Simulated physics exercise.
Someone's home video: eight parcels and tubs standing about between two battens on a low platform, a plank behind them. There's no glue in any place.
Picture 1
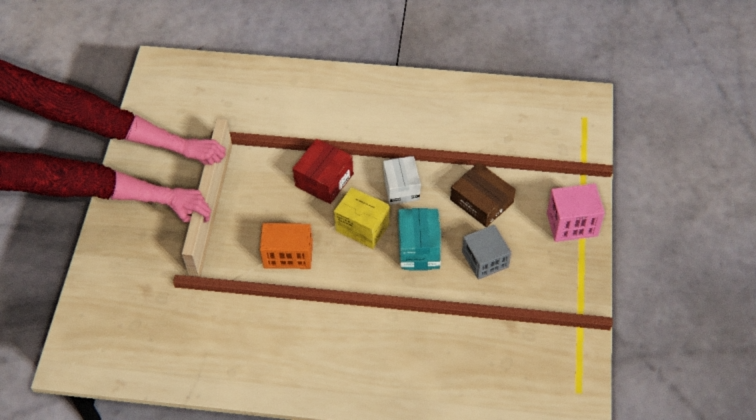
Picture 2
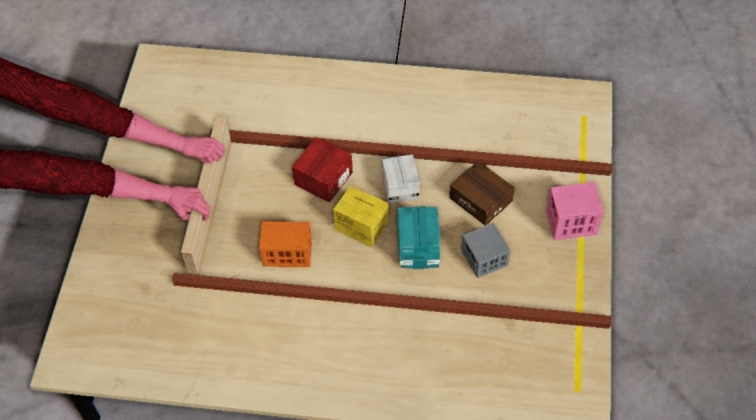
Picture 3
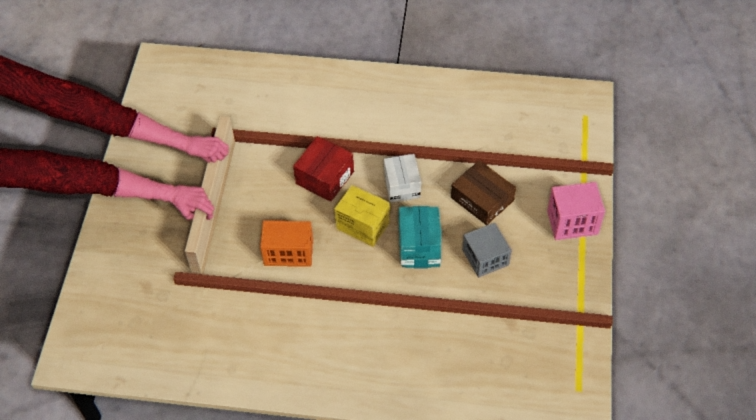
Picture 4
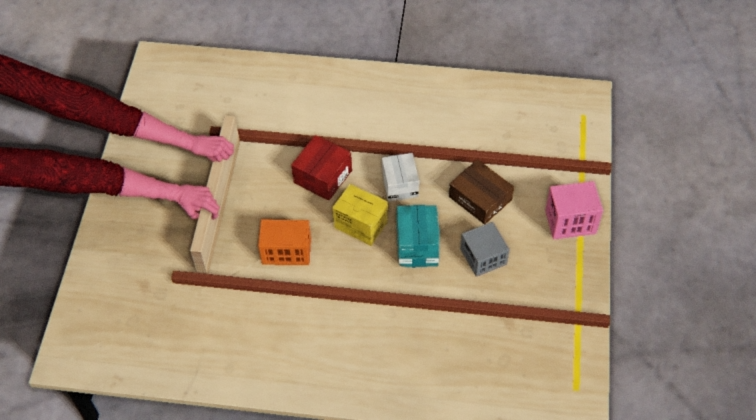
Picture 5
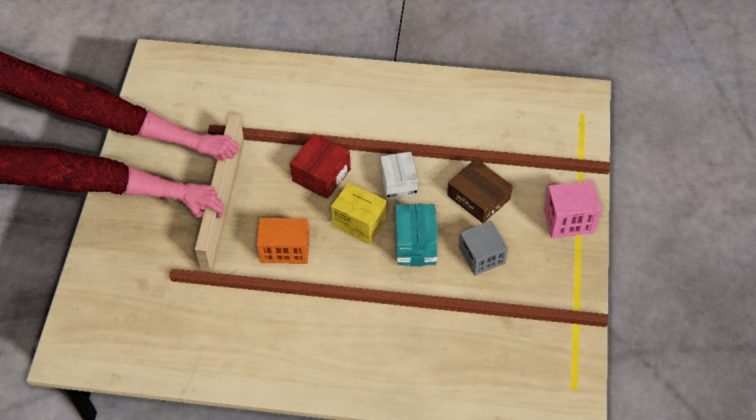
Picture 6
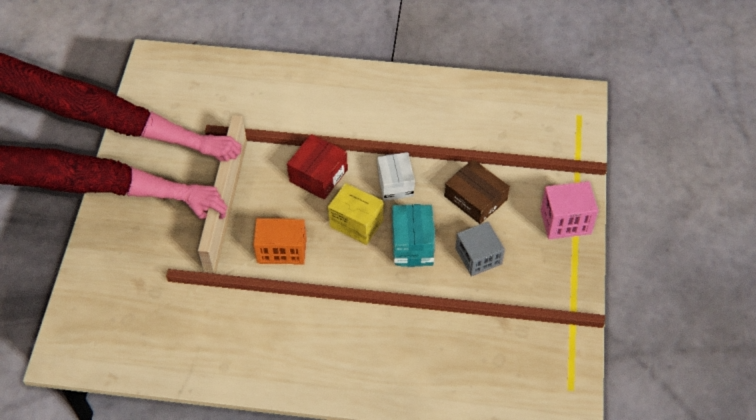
In the video, two hands slide a wooden plank slightly to the right between two dark red strips on a wooden board, while eight differently coloured box-like objects ahead of it, the pink one by a yellow line, stay still.
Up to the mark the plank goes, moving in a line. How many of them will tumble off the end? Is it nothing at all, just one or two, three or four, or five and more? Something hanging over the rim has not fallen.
It is five and more.
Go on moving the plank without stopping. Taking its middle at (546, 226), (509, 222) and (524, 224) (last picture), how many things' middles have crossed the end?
Per position: 5 / 3 / 3.
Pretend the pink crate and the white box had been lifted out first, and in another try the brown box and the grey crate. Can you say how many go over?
Try one: 3; try two: 3.
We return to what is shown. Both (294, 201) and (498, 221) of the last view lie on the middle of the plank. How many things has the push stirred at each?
First 2 and then 8.
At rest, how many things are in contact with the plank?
3 of them.
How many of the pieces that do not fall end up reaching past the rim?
You'd get 3.
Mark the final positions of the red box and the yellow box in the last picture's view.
Red box at (600, 188), yellow box at (600, 231).
Soon after, none off yet; pink crate at rest near (569, 211); grey crate at rest near (480, 249); brown box at rest near (477, 191).
Then, none off yet; pink crate moved about its own width near (602, 219); grey crate moved well along near (558, 256); brown box moved well along near (560, 189).
At rest, the number that fall off is five or more; fallen, white box, turquoise box, brown box, grey crate and pink crate.
